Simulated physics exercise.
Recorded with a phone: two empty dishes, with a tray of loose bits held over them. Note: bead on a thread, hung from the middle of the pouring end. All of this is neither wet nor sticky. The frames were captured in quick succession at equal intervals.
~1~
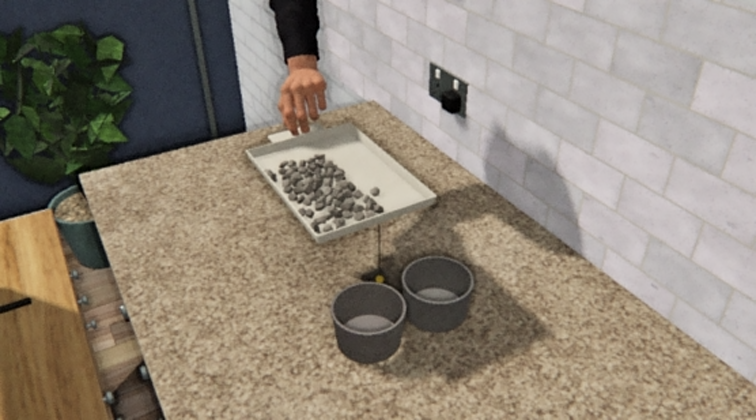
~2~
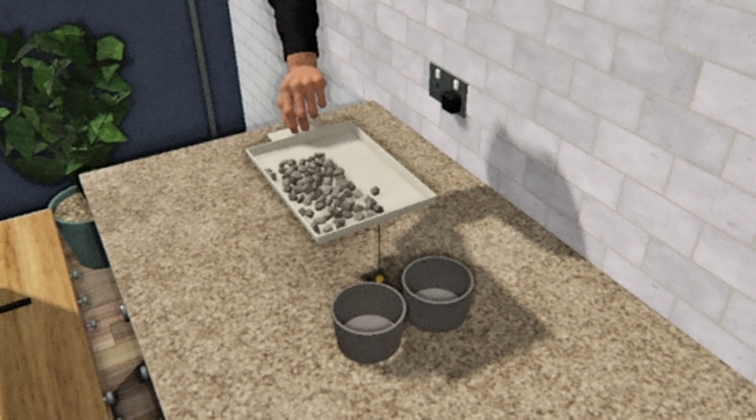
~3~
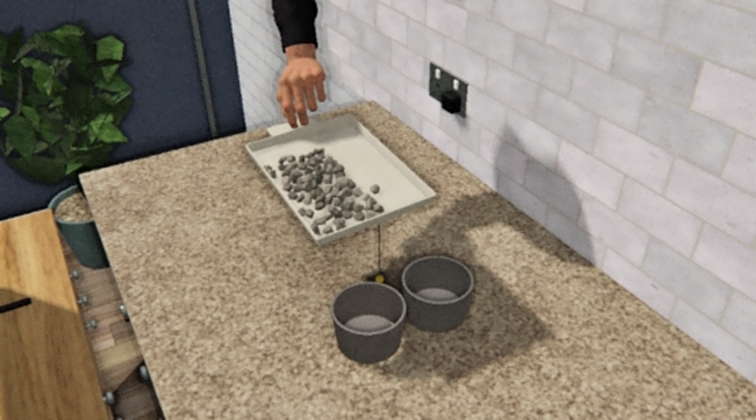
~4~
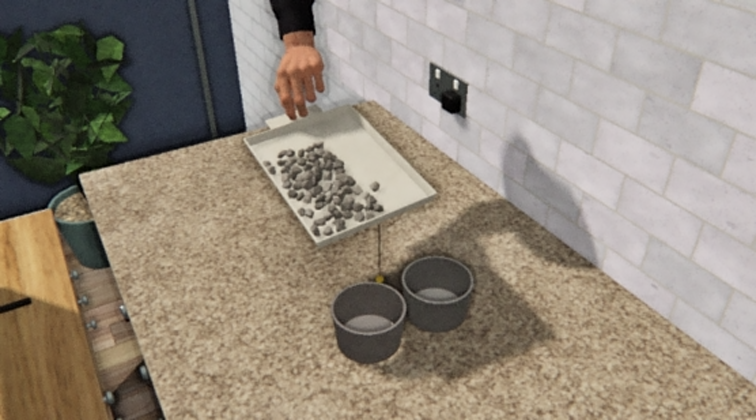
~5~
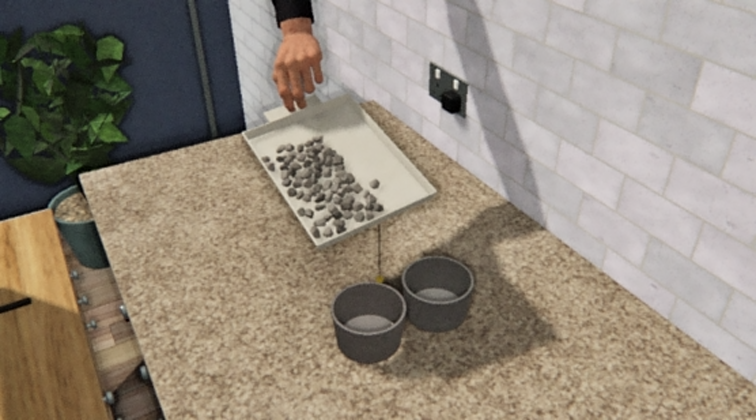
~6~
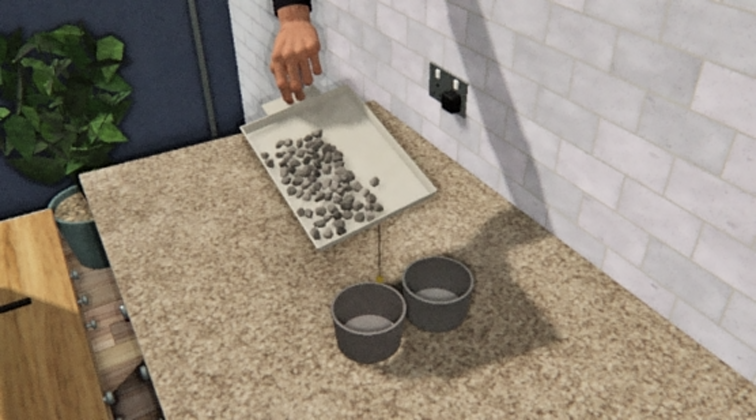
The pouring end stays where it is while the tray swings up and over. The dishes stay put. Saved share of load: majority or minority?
Catch is a minority.
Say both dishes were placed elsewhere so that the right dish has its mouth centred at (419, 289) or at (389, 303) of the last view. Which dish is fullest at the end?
It comes out as the one to the left in the first try and the one to the left in the second.
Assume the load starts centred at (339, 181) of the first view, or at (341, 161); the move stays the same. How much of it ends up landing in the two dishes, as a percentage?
Around 50 in a hundred the first time, around 30 in a hundred the second.
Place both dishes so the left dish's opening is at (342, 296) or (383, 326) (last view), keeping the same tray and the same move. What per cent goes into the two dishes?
You'd get 60 in a hundred the first time and 20 in a hundred the second.
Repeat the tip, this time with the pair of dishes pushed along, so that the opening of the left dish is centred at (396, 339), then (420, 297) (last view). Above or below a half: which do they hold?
Try 1: Not up to half; try 2: Not up to half.
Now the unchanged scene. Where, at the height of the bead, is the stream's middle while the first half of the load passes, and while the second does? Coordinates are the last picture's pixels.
(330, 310) first, (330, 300) later.
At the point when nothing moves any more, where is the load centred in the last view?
Once it all stops, the middle lies near (335, 355).
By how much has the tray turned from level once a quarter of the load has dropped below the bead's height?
At roughly 90°.
Just after the last frame, tray tipped steeply; every one on the tray.
A moment on, tray tipped past a quarter turn; about a tenth on the tray; roughly a third in the left dish; roughly half outside both; about a tenth in the air.
Further on, tray tipped past a quarter turn; roughly a third in the left dish; roughly two thirds outside both.
When it is over, tray tipped past a quarter turn; roughly a third in the left dish; not one in the right dish; roughly two thirds outside both.
